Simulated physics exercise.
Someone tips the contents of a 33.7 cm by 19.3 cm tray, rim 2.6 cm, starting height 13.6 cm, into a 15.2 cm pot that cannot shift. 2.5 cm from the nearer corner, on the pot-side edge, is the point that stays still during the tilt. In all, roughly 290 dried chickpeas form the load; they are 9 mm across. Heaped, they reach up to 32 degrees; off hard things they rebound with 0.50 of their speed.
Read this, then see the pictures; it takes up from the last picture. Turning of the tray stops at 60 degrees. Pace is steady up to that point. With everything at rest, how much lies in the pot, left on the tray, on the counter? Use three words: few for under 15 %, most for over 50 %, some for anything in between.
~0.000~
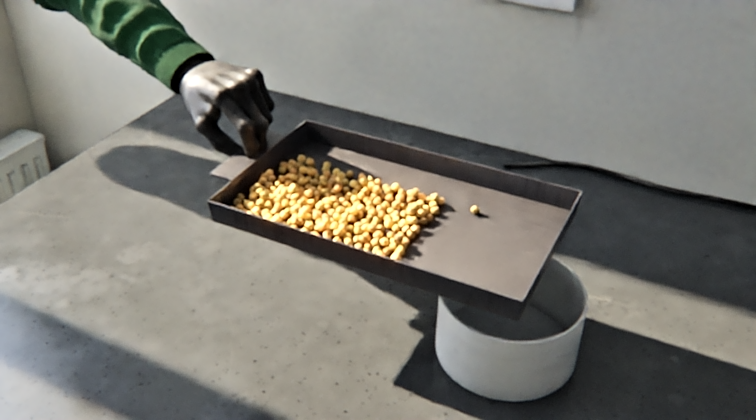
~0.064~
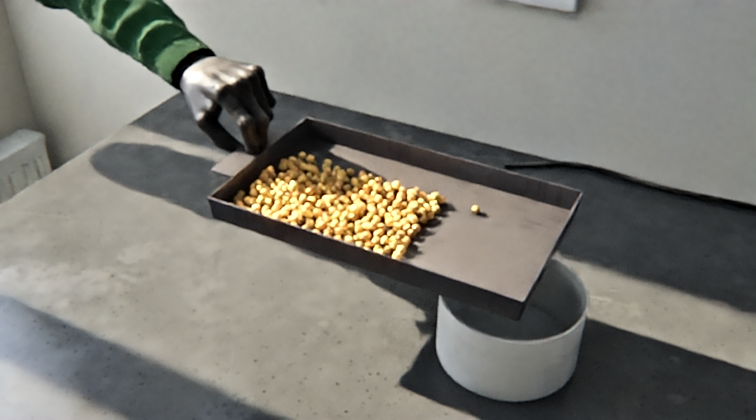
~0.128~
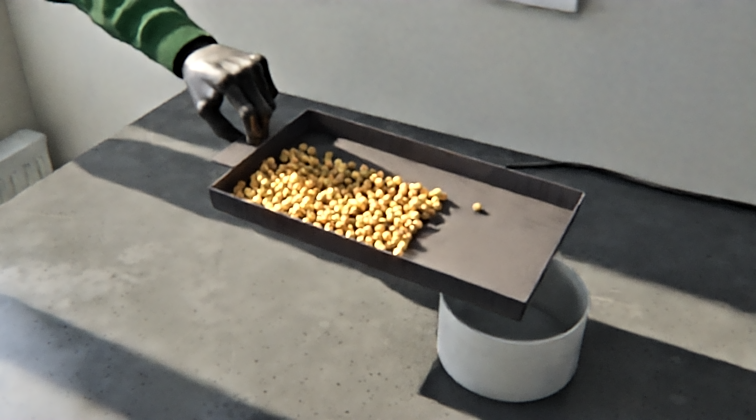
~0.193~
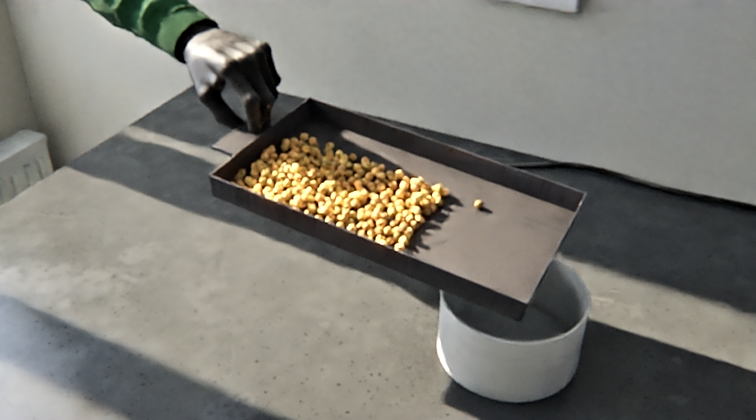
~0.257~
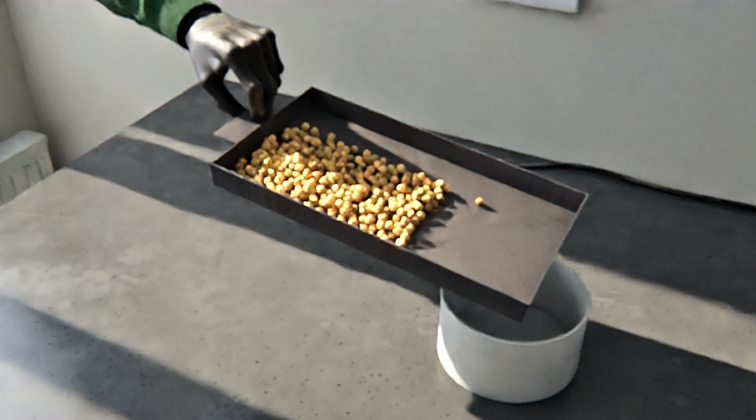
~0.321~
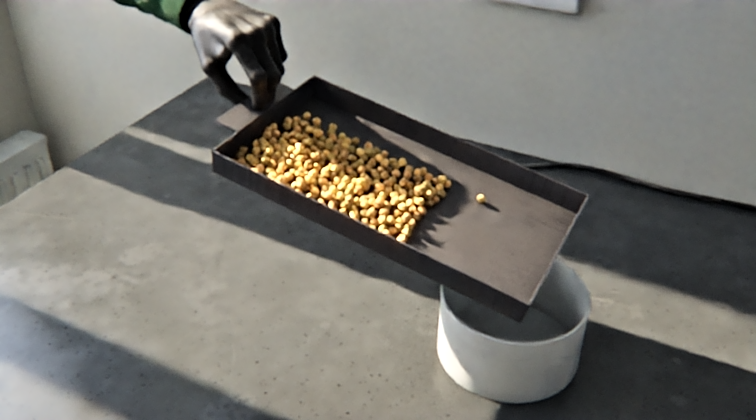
Pot: Few; tray: Most; counter: Few.
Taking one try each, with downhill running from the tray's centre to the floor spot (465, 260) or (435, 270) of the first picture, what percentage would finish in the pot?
Approximately 0 percent, then 0 percent.
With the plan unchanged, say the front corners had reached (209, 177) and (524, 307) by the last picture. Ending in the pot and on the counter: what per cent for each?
Pot 0 % / counter 5 %.
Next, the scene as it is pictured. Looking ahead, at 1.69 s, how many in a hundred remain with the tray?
Load share: Around 95%.
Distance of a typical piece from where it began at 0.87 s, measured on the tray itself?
I'd say close to 11 centimetres.
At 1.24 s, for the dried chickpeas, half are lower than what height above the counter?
Some 16 cm.
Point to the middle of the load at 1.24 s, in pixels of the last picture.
Load centre: About (536, 240) px.
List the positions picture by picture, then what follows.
Tray tilt 0 degrees, front corners at (211, 200) and (520, 298); middle of the pieces at (336, 207); pot at (513, 290), in the first picture.
Tray tilt 1 degrees, front corners at (211, 197) and (521, 299); middle of the pieces at (337, 205), in the second picture.
Tray tilt 3 degrees, front corners at (212, 187) and (524, 299); middle of the pieces at (338, 198), in the third picture.
Tray tilt 6 degrees, front corners at (213, 175) and (525, 300), lowest corner right back; middle of the pieces at (339, 191), in the fourth picture.
Tray tilt 8 degrees, front corners at (214, 163) and (527, 301), lowest corner right back; middle of the pieces at (340, 183), in the fifth picture.
Tray tilt 11 degrees, front corners at (215, 151) and (528, 302), lowest corner right back; middle of the pieces at (342, 175); pot at (515, 292). Its pace works out near 40 degrees a second, in the sixth picture.
Then, at 0.87 s, tilt 34 degrees; the tray holds 100 %, the pot 0 %.
After 1.24 s, tilt 50 degrees; the tray holds 100 %, the pot 0 %.
After 1.69 s, tilt 60 degrees; the tray holds 95 %, the pot 0 %.
At rest (2.1 s), pot 0 %, tray 95 %, counter 5 %.
